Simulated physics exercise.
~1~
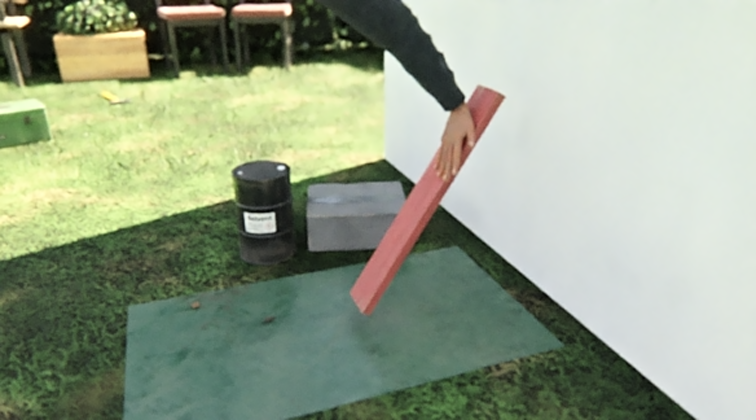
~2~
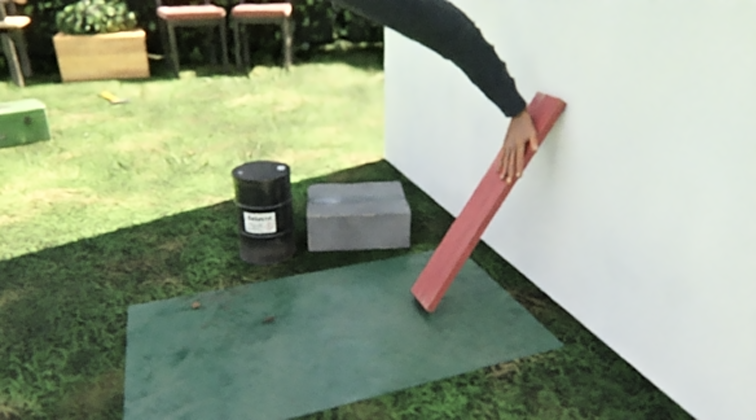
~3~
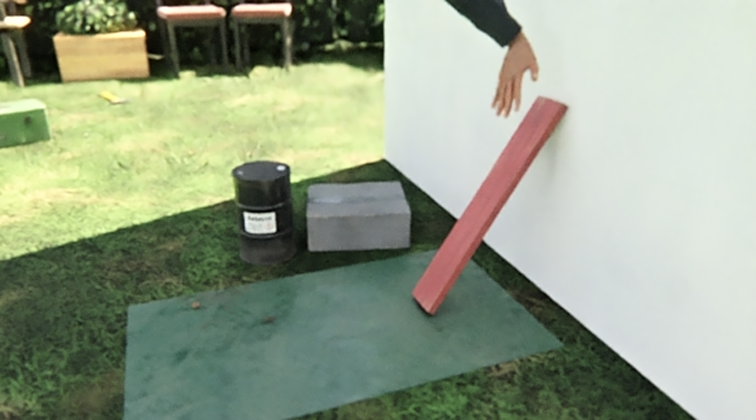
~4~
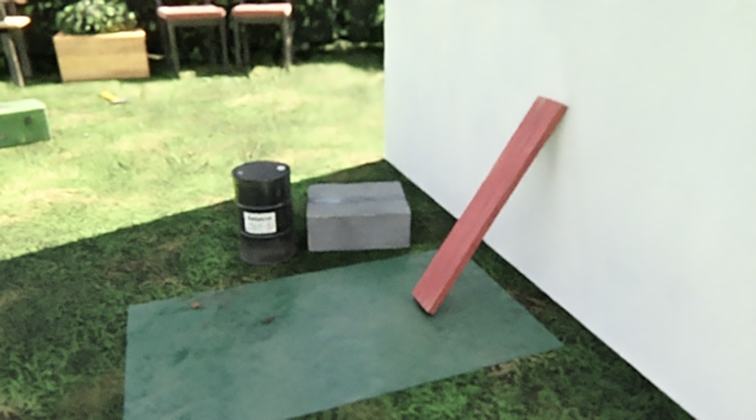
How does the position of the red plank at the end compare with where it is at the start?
The red plank ends up farther to the right than at the start, leaning against the white wall without the hand holding it.
